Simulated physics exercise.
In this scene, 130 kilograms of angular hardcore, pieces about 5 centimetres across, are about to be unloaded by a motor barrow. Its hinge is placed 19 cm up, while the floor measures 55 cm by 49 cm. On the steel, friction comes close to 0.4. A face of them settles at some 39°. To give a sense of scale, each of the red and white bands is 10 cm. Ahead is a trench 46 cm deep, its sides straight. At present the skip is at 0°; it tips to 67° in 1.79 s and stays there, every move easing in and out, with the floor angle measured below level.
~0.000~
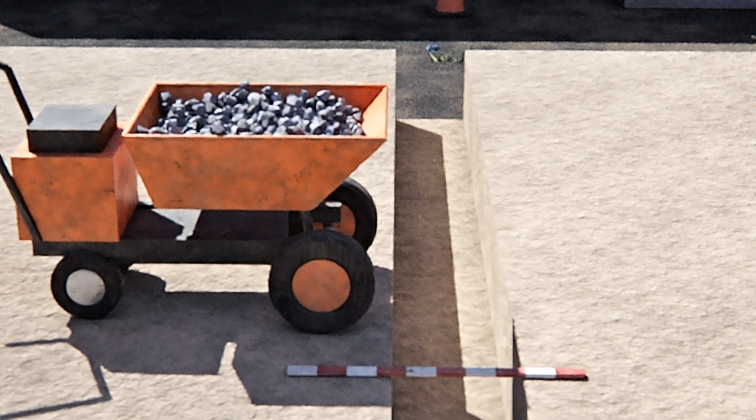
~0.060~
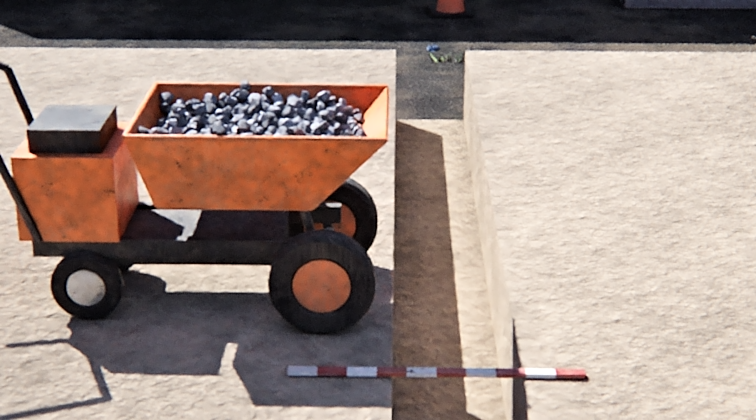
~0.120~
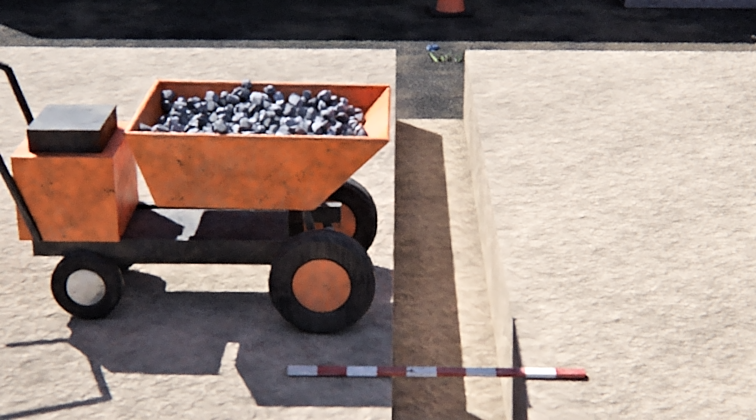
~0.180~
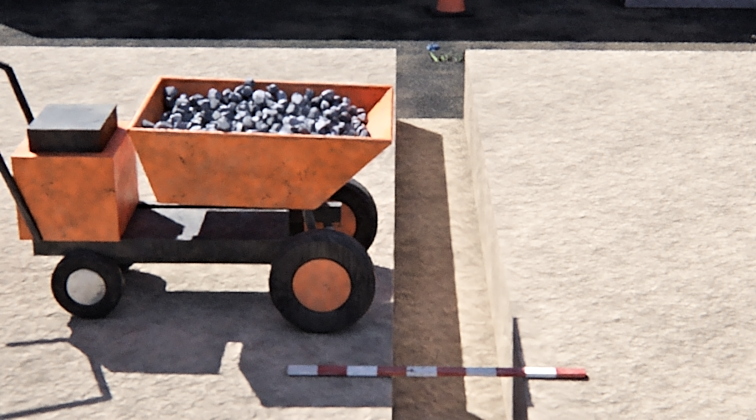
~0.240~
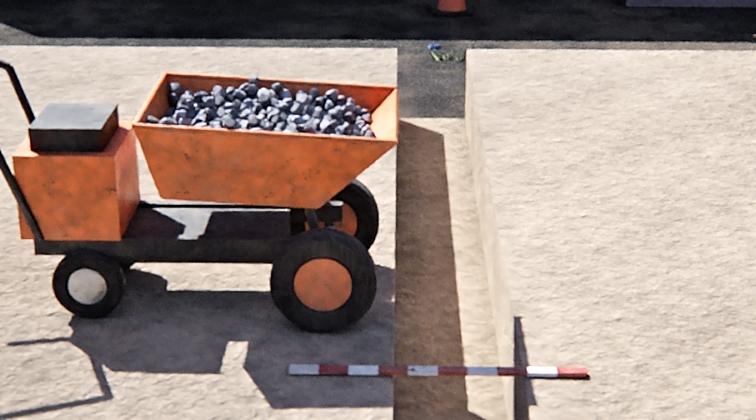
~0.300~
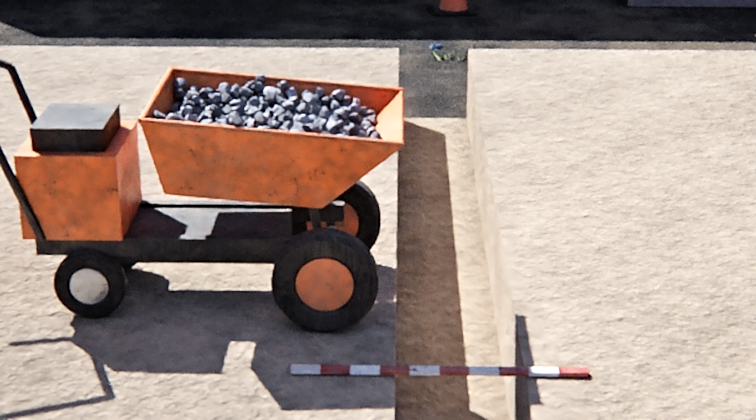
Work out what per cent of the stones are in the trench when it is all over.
It comes to roughly 53 per cent.
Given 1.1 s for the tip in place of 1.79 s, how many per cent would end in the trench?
50 %.
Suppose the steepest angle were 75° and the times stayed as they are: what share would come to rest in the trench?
About 40 per cent would end up in the trench.
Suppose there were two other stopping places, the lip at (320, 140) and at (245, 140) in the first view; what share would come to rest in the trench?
That gives roughly 95 per cent and roughly 80 per cent.
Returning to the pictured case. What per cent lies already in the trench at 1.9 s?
Around 5 per cent of it.
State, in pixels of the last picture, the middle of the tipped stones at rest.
Their middle lands near (503, 365).
After 1.3 s the floor is at 56°; 100 % in the skip; the foremost stones are at (475, 219).
After 1.9 s the floor is at 67°; 72 % in the skip, 7 % in the trench, 20 % past the trench; the foremost stones are at (584, 292).
After 2.2 s the floor is at 67°; 39 % in the skip, 17 % in the trench, 44 % past the trench; the foremost stones are at (666, 301).
After 4.2 s the floor is at 67°; 5 % in the skip, 53 % in the trench, 43 % past the trench; the foremost stones are at (695, 304).
